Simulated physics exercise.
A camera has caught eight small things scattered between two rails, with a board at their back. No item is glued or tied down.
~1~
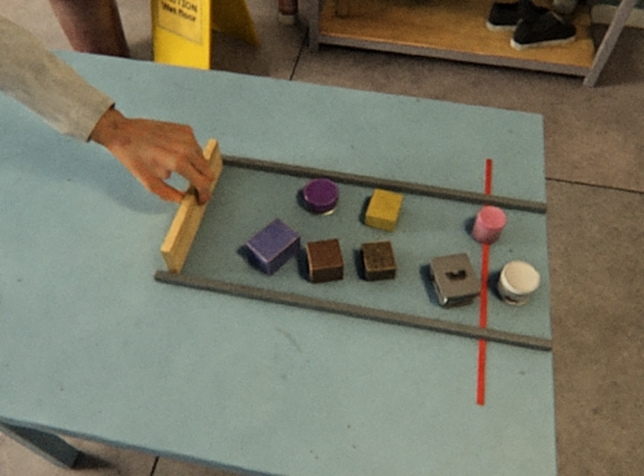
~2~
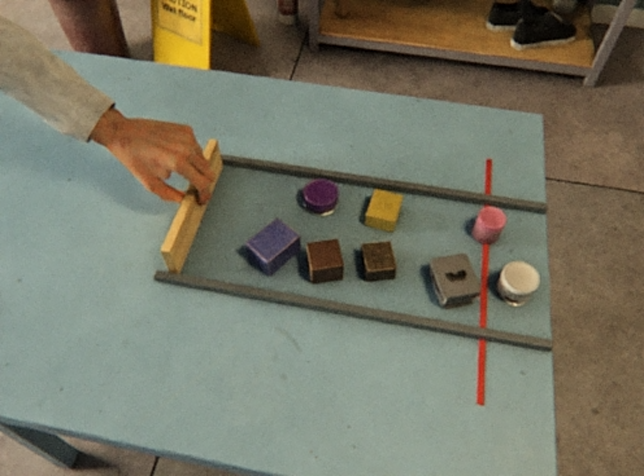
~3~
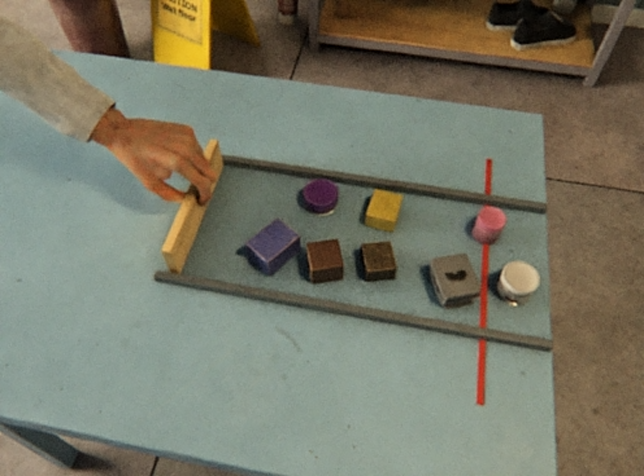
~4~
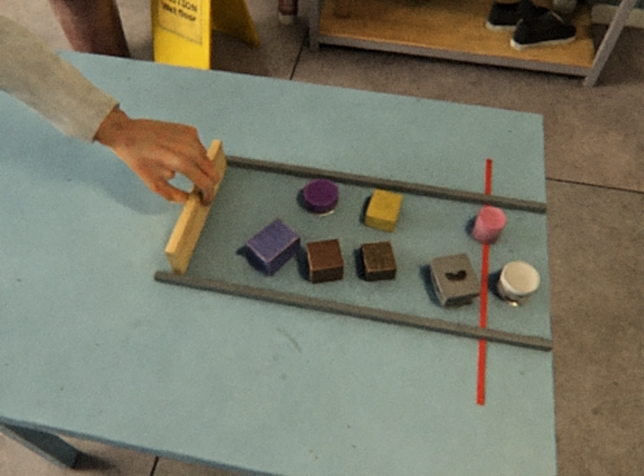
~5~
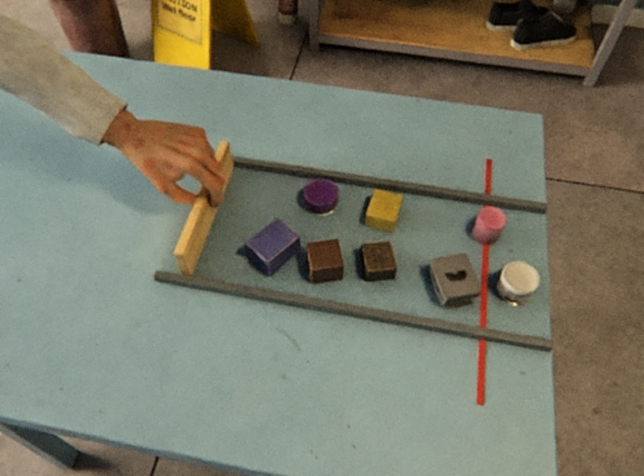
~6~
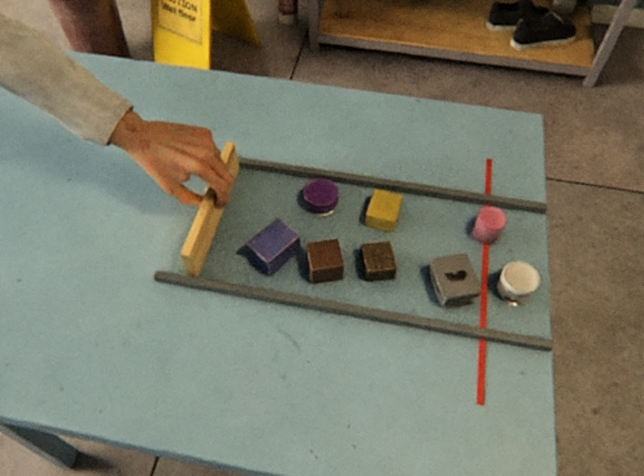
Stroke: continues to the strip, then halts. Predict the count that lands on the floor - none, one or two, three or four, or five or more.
Three to four tumble.
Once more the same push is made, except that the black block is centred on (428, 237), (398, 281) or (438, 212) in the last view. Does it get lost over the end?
Place by place: It is safe, it is pushed off, it is pushed off.
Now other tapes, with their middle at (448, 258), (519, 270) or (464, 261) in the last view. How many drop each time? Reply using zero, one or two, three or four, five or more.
In order, the falls would come to either one or two; at least five; one or two.
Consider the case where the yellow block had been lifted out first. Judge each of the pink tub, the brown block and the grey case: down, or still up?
Well, the pink tub is still there, the brown block is still there, and the grey case winds up down.
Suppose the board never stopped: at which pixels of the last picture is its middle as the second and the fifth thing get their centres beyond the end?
About (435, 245), then (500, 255).
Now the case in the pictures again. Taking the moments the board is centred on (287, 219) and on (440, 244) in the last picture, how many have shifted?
First position 2; second position 8.
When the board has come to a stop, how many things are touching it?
The count in contact is 2.
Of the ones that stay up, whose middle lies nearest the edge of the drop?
The one is the brown block.
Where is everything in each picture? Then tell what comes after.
White tin (517, 284); pink tub (489, 226); grey case (453, 281); board (195, 204); tape (485, 264), in the first picture.
Pink tub (489, 226); board (195, 204), in the second picture.
Grey case (453, 281); brown block (325, 261), in the third picture.
White tin (517, 284); yellow block (384, 210), in the fourth picture.
Pink tub (489, 226); purple tin (321, 197), in the fifth picture.
White tin (517, 284); pink tub (489, 226); grey case (453, 281); board (213, 207); tape (485, 264), in the sixth picture.
Soon after, none off yet; white tin at rest near (517, 284); pink tub at rest near (489, 226); grey case at rest near (453, 281).
In the end, the number that fall off is three or four; gone, black block, grey case, pink tub and white tin.
